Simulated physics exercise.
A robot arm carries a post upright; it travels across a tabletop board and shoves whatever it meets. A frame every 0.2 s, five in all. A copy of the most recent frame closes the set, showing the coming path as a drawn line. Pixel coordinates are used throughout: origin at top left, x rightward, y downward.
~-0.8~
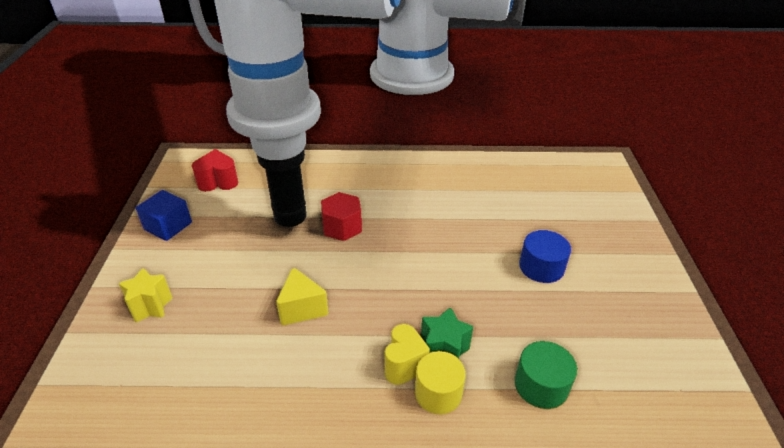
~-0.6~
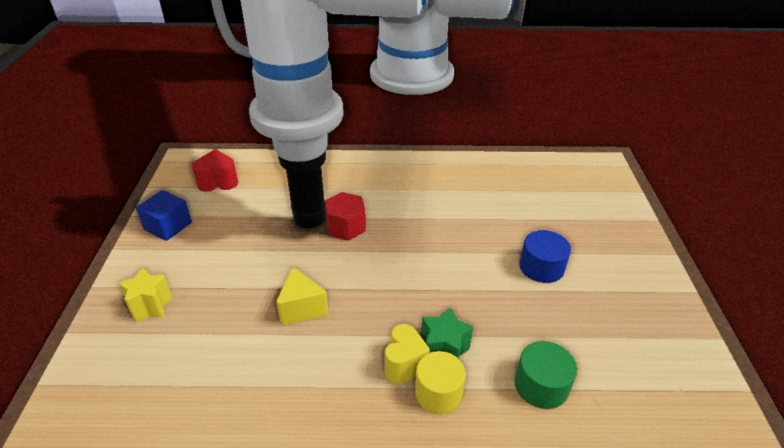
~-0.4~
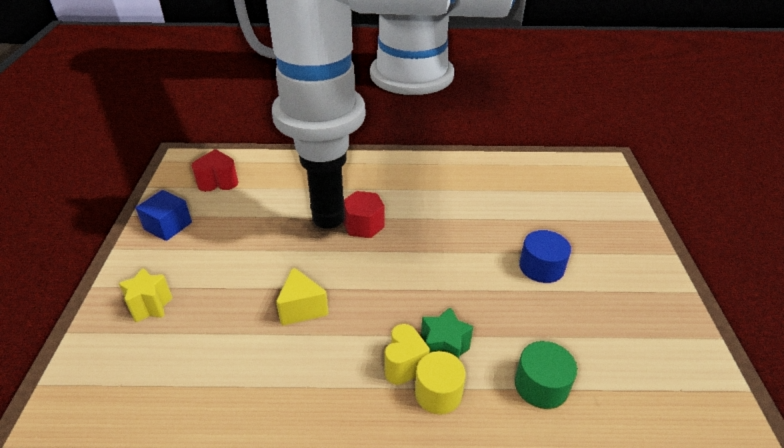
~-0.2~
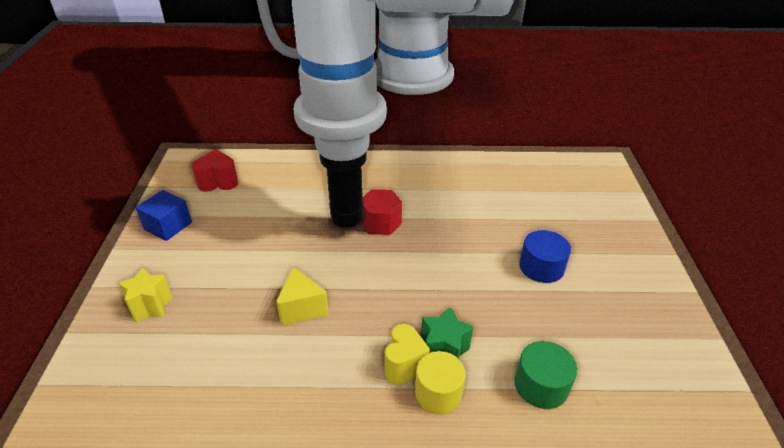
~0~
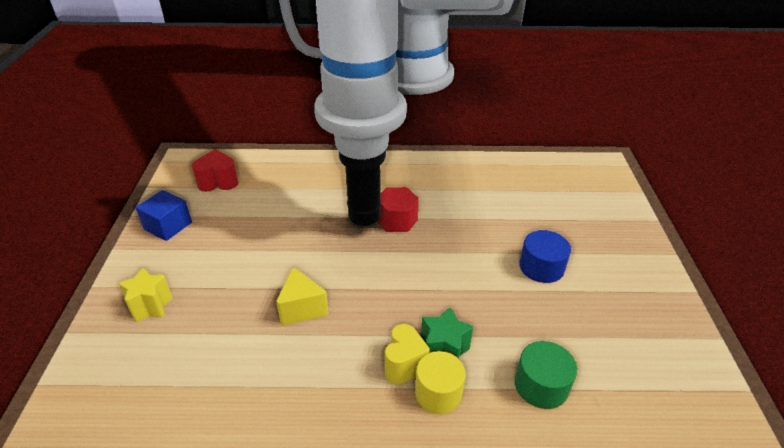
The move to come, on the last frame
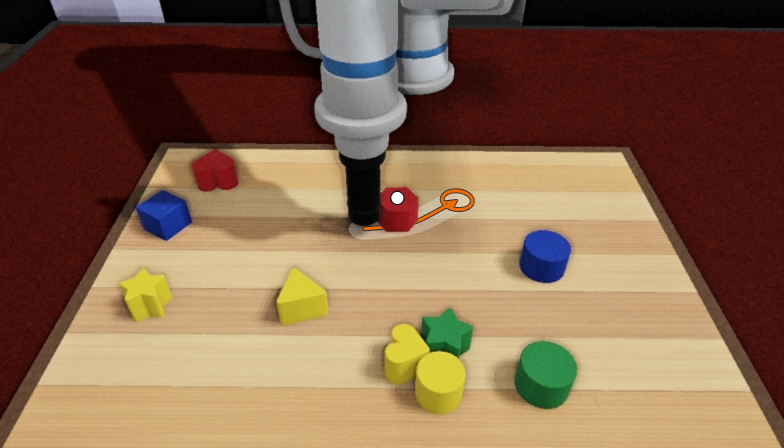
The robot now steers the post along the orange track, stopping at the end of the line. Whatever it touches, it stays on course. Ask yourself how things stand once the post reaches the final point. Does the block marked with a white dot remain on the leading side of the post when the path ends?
Going by the path, yes.
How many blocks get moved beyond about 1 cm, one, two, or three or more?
Blocks that move over 1 cm: One.
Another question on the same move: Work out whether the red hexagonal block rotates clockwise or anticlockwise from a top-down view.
Looking down: Clockwise.
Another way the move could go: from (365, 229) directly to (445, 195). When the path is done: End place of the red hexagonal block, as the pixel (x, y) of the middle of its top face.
In the picture, that point is around (482, 180).
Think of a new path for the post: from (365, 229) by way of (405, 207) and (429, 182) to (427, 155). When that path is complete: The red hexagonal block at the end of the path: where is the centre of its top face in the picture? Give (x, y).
That would be at about pixel (454, 183).
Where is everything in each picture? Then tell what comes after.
Post tip (290, 218); block tops, red hexagonal block (341, 205), in the first picture.
Post (310, 219); red hexagonal block (345, 204), in the second picture.
Post (329, 219); red hexagonal block (363, 203), in the third picture.
Post (347, 218); red hexagonal block (381, 200), in the fourth picture.
Post (364, 216); red hexagonal block (397, 198), in the fifth picture.
Path on the board, from (365, 229) by way of (401, 225) and (432, 214) to (457, 200); the dot is on the red hexagonal block.
On the path given first. One third of the way, post (403, 213); red hexagonal block (433, 192), turned 10° anticlockwise.
Two thirds of the way, post (433, 202); red hexagonal block (464, 184).
At the end, post (459, 188); red hexagonal block (492, 175), turned 25° clockwise.
